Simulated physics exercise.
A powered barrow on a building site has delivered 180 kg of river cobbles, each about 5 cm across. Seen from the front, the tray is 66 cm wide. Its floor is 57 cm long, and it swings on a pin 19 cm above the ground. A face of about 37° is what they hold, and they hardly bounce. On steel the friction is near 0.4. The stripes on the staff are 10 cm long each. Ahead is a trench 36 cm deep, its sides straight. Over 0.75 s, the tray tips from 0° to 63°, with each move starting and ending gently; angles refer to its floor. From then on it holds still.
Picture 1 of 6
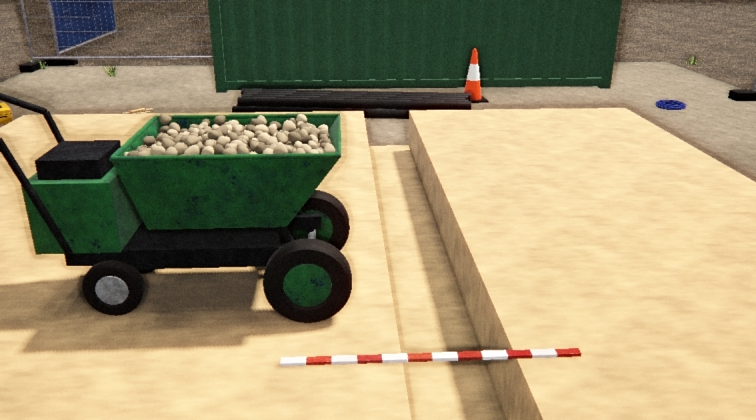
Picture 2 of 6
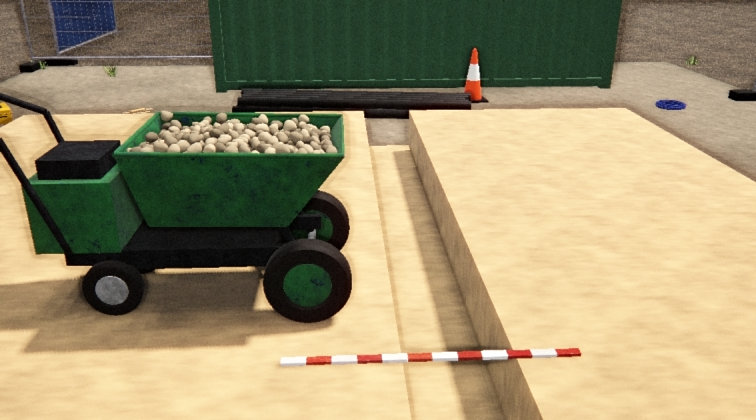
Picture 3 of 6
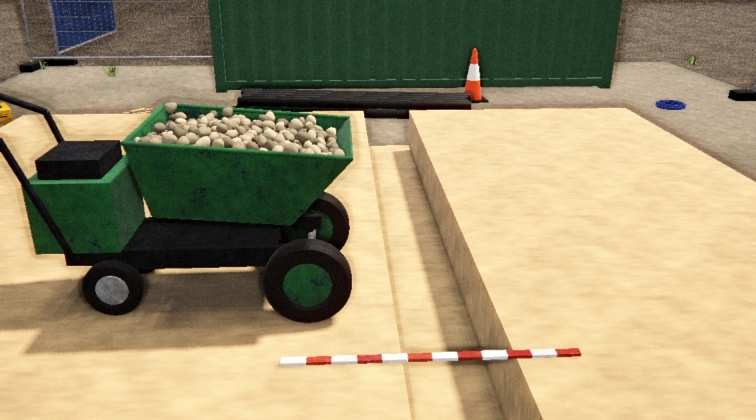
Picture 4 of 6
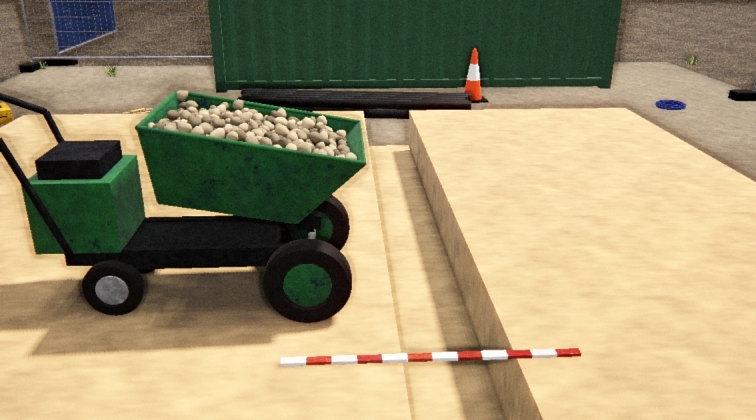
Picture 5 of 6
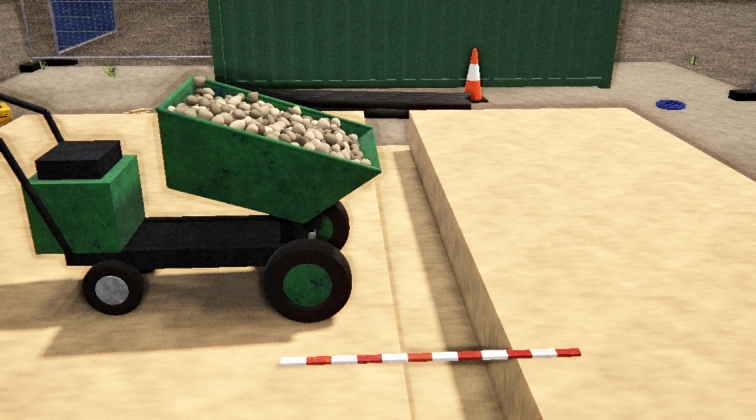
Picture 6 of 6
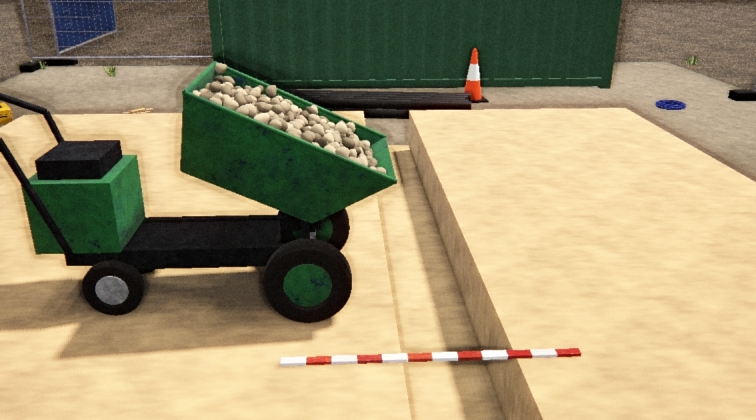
On a sandy building site, seen from the side and slightly above by a still camera, a long green container stands at the back near an orange and white cone. At left sits a green and black wheeled barrow loaded with pale rounded stones, facing a straight-sided trench, with a red and white striped staff lying in front. The barrow's tray slowly tilts toward the right, its rear rising while the stones ride up with it and the wheels stay still.
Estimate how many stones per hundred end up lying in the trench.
45 %.
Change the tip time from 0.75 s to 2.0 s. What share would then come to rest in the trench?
Trench share: Approx. 60%.
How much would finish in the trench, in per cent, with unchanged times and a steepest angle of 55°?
Trench share: Approx. 30%.
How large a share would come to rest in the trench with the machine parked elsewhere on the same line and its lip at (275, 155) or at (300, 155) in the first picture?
About 80 per cent first, then about 70 per cent.
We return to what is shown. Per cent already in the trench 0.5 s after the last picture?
Roughly 15 percent of the load.
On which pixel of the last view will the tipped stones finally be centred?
I'd point somewhere around (476, 317).
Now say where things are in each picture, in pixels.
In the first frame, lip at (340, 156), floor tilted 0°, highest stones at (238, 125).
In the second frame, lip at (344, 156), floor tilted 1°, highest stones at (227, 126).
In the third frame, the tray is at 5°, its lip at (353, 159); the top of the load is at (208, 121).
In the fourth frame, the tray is at 10°, its lip at (366, 164); the top of the load is at (200, 112).
In the fifth frame, lip at (381, 171), floor tilted 17°, highest stones at (200, 98).
In the sixth frame, the tray is at 25°, its lip at (397, 182); the top of the load is at (219, 85).
Then, 0.2 s after the last picture the floor is at 53°, 100 % in the tray; the foremost stones are at (423, 207).
Then, 0.5 s after the last picture the floor is at 63°, 79 % in the tray, 17 % in the trench, 4 % past the trench; the foremost stones are at (509, 265).
Then, 0.9 s after the last picture the floor is at 63°, 41 % in the tray, 23 % in the trench, 36 % past the trench; the foremost stones are at (639, 274).
Then, 2.8 s after the last picture the floor is at 63°, 17 % in the tray, 45 % in the trench, 38 % past the trench; the foremost stones are past the picture's edge.
